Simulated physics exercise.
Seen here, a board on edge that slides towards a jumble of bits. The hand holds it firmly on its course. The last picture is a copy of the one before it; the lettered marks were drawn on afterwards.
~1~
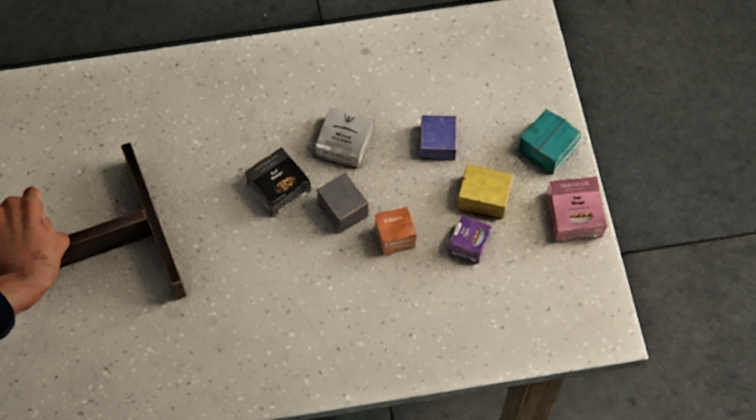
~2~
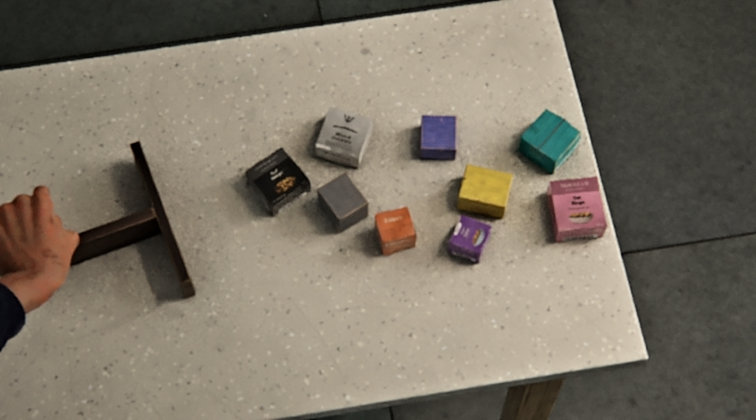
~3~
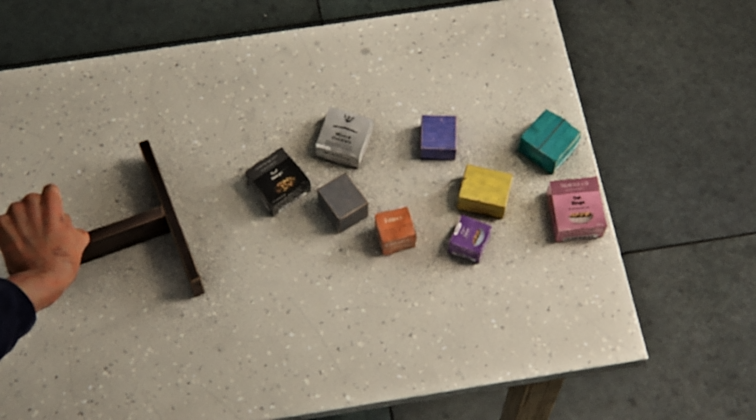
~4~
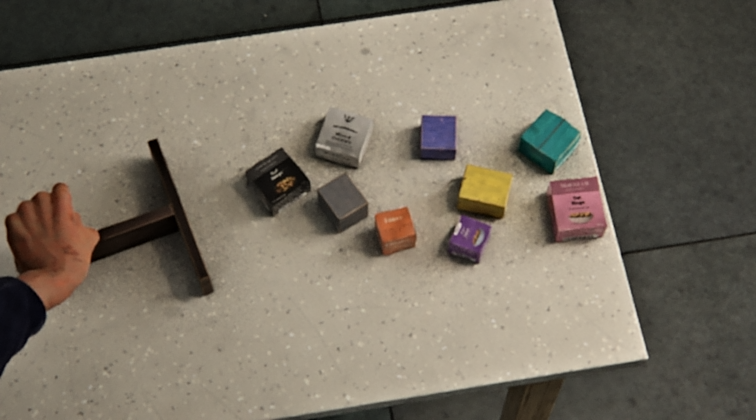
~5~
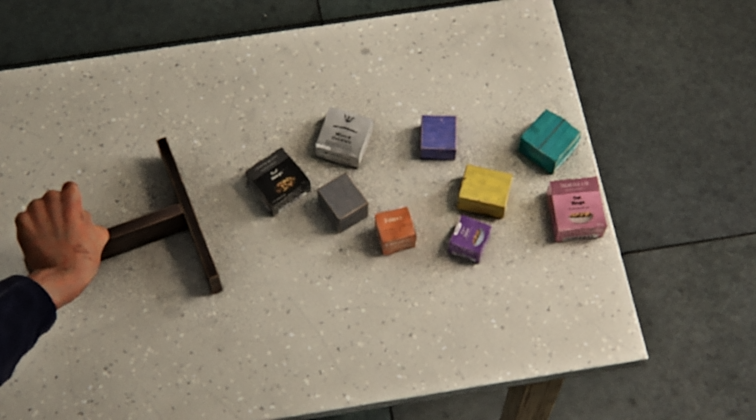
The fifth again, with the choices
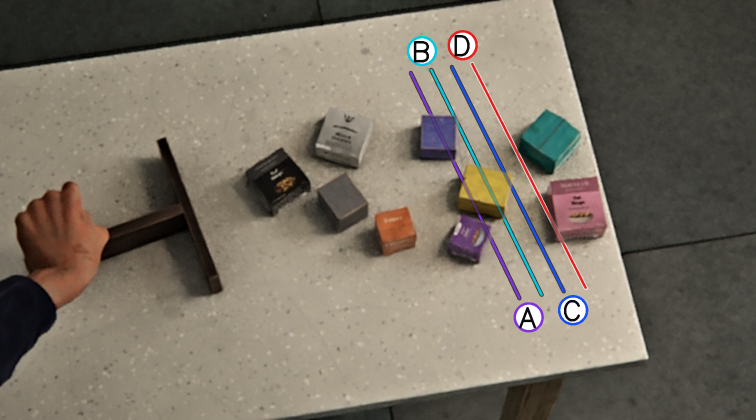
A hand gripped a dark T-shaped board and slid it slowly a short way to the right across a pale speckled table, towards a scattered group of colourful little boxes and blocks that stayed still.
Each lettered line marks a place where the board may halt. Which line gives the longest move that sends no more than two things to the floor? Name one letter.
No third one falls up to D.
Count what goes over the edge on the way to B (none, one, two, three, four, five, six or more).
The count is none.
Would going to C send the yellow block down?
No.
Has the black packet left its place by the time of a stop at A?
Yes.
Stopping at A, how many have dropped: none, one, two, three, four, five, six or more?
By then, none.
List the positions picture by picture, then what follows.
White box (344, 138); blue block (439, 138); yellow block (485, 192), in the first picture.
Board (159, 210); black packet (278, 181), in the second picture.
Board (169, 208); turquoise box (550, 141), in the third picture.
Board (178, 207); purple packet (470, 239), in the fourth picture.
Board (187, 206); white box (344, 138); blue block (439, 138); yellow block (485, 192), in the fifth picture.
On the marked copy, A at (463, 181); B at (484, 178); C at (506, 174); D at (527, 171).
With D. Early on, board (310, 187); white box (372, 126); black packet (328, 164).
Further on, board (431, 169); yellow block (507, 183); blue block (486, 123).
At the end, board (526, 155); pink packet over the edge; turquoise box over the edge; two fallen.
As for the rest, A is within the limit but short; B is within the limit but short; C is within the limit but short.
